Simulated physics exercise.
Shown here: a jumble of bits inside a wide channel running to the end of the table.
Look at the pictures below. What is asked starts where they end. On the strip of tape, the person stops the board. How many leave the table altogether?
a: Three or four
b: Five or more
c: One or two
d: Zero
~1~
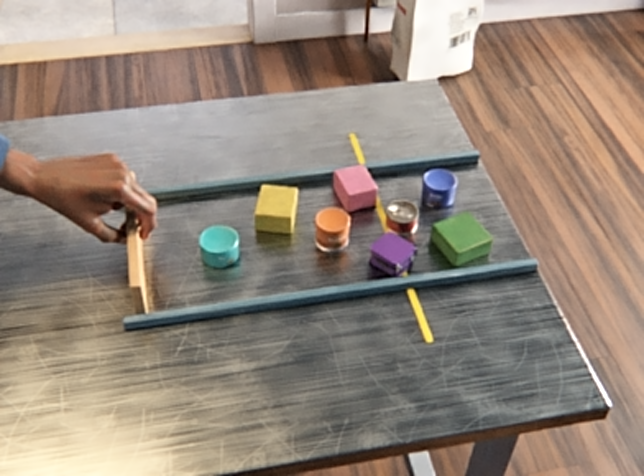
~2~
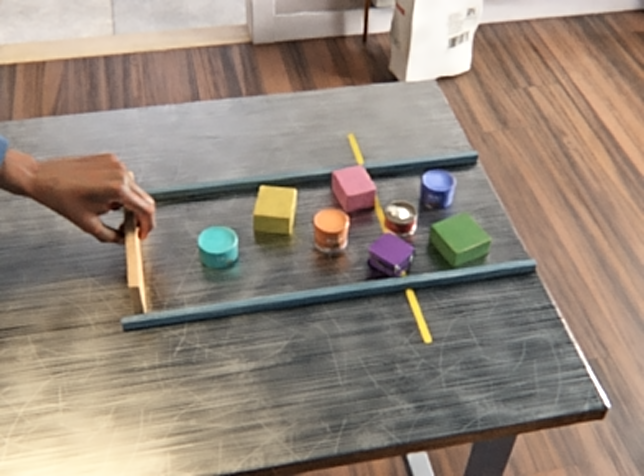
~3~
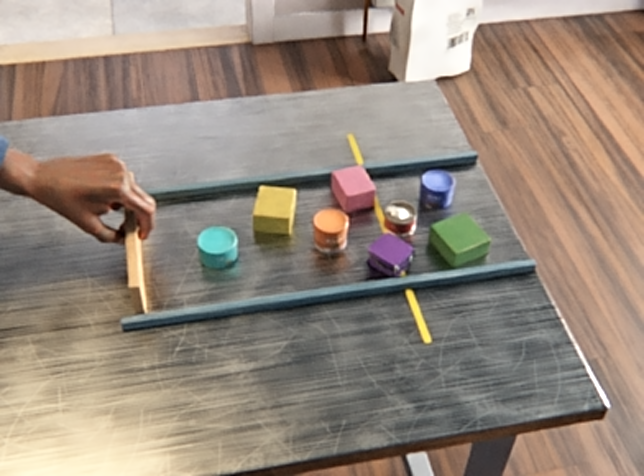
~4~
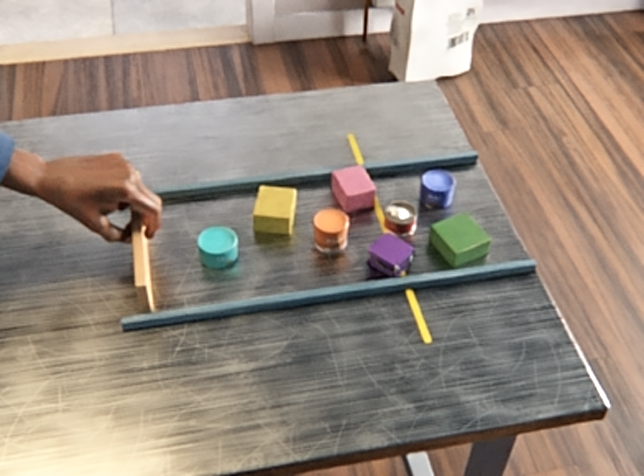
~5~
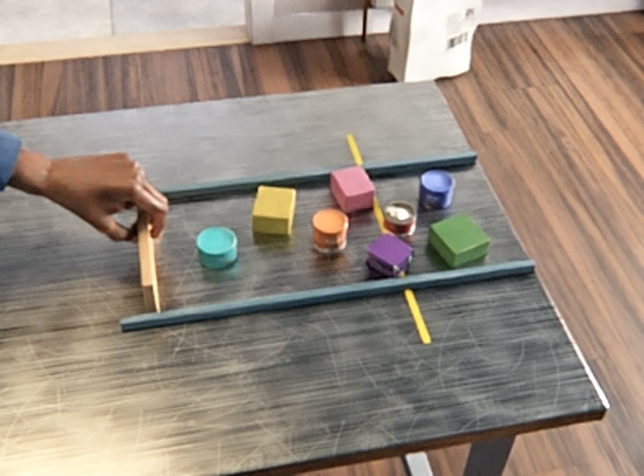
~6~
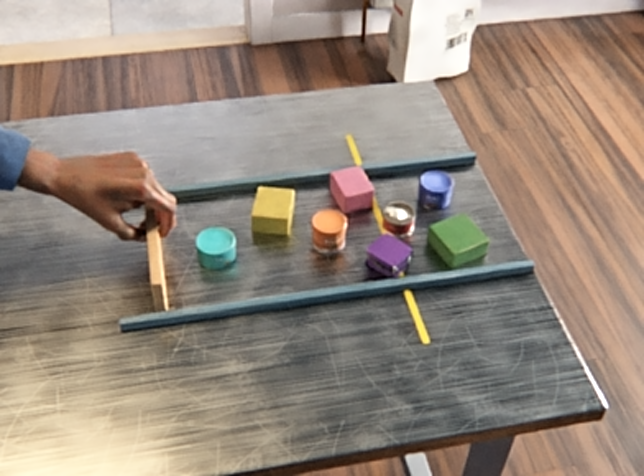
d.
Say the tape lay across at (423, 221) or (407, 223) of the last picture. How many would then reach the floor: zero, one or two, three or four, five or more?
Taking the two tapes in that order, I'd say none and zero.
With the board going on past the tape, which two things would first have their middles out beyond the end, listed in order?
First the blue tub, then the red tin.
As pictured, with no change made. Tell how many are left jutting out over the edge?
0 of them.
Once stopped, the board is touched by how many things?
At rest, 3 are in contact.
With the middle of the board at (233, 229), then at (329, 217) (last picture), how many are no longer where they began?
I make it 1 at the first spot and 5 at the other.
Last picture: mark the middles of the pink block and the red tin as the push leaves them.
(420, 181), and the other (458, 205).
Soon after, none off yet; green block at rest near (458, 240); blue tub at rest near (435, 190); red tin at rest near (398, 220).
At rest, the number that fall off is zero.
